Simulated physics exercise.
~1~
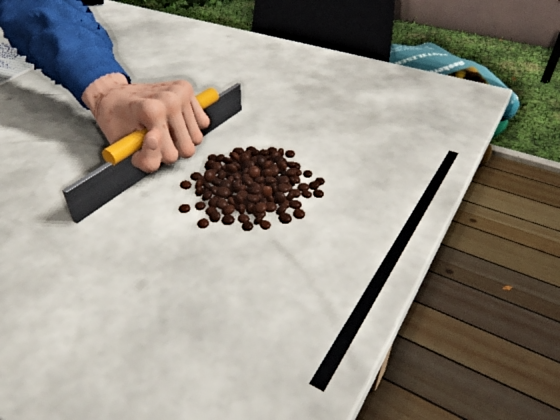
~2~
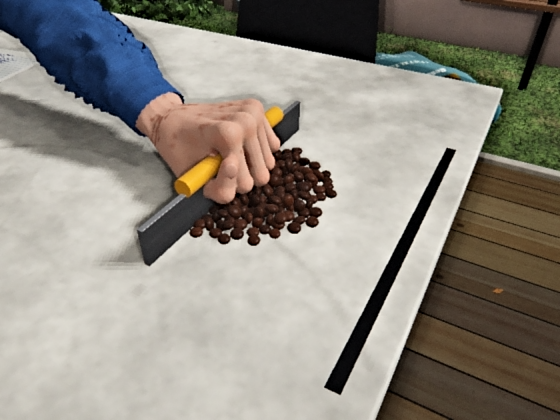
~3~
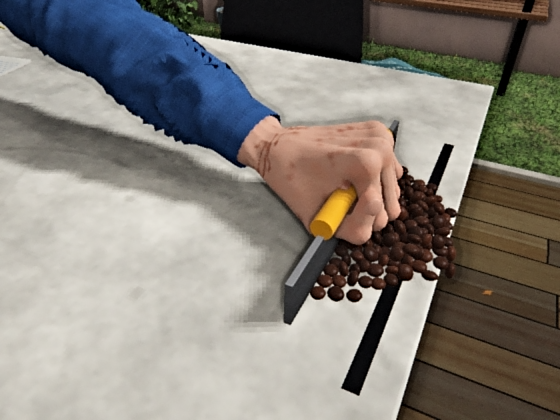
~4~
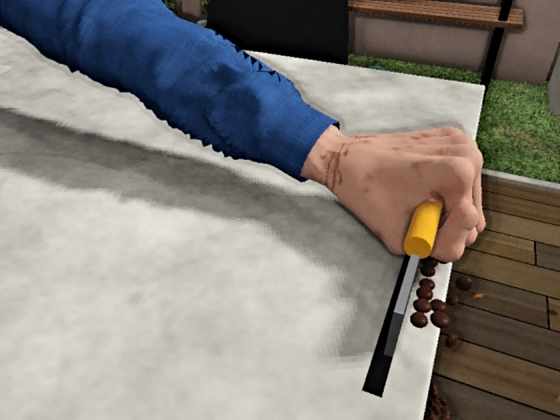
On a pale outdoor table above wooden decking, a hand in a blue sleeve pushed a heap of dark brown beans rightward with a yellow-handled scraper, carrying them across a black tape line until many tumbled off the edge as the blade reached the tape.
